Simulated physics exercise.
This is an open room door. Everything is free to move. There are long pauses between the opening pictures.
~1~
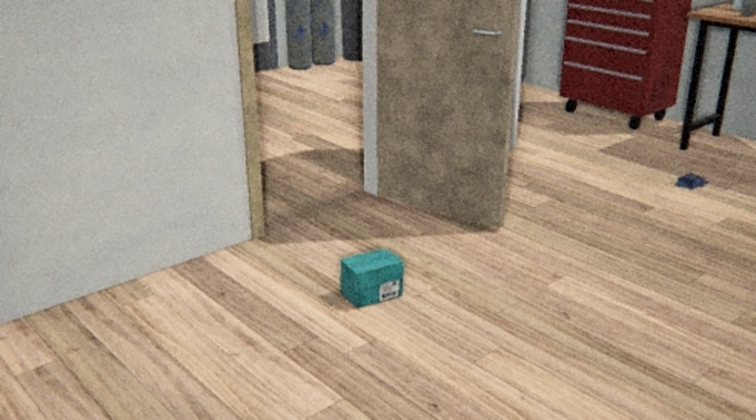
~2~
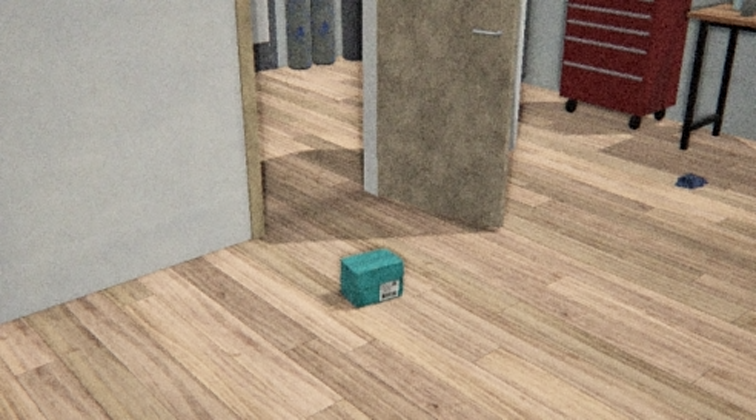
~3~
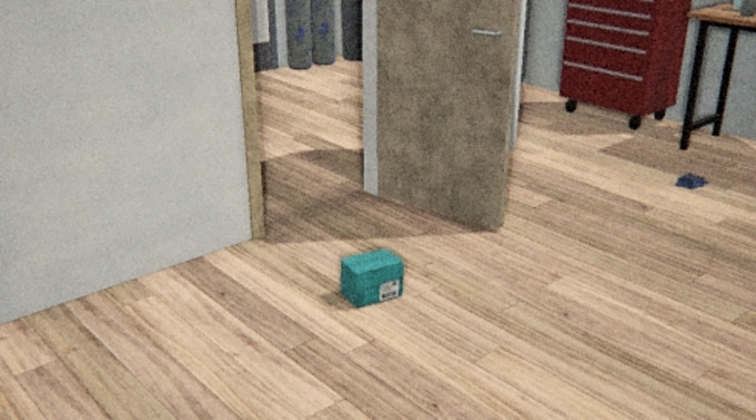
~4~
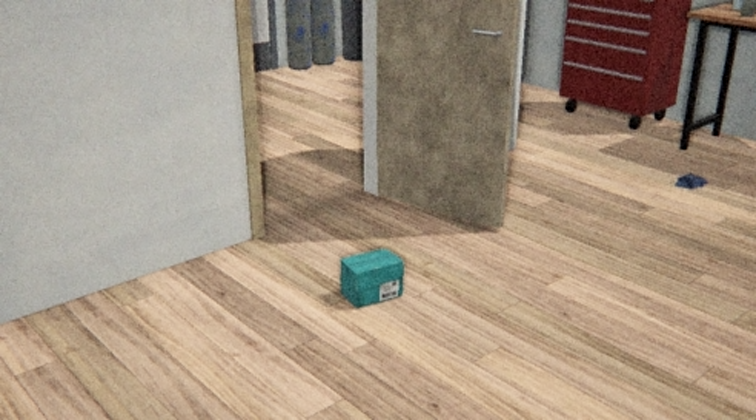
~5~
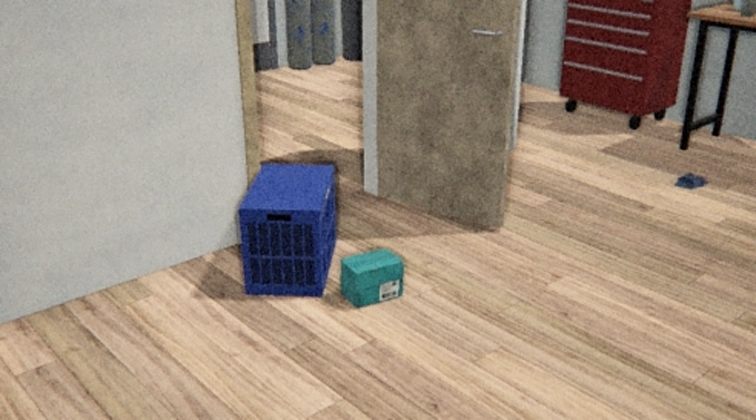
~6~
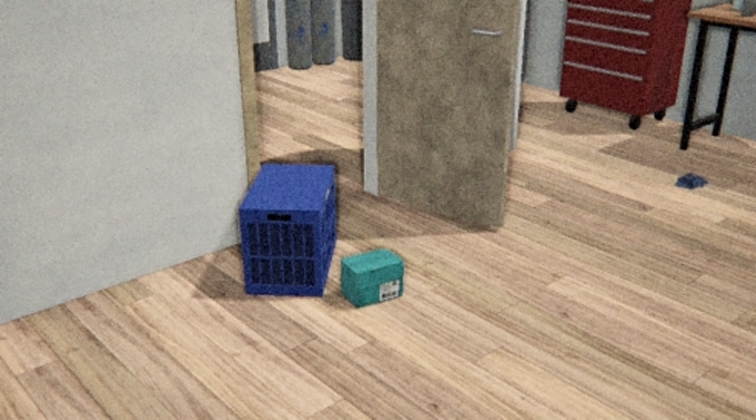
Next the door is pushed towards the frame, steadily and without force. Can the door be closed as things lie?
In the end the door stops short.
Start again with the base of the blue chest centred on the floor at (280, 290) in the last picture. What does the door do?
Then it closes.
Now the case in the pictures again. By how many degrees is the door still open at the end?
About 30°.
Then, 0.60 s on from there, door 78° open.
Then, 0.90 s on from there, door 53° open.
In the end, door 32° open; both unmoved. At the end, from the last picture's camera, blue chest near (290, 228).
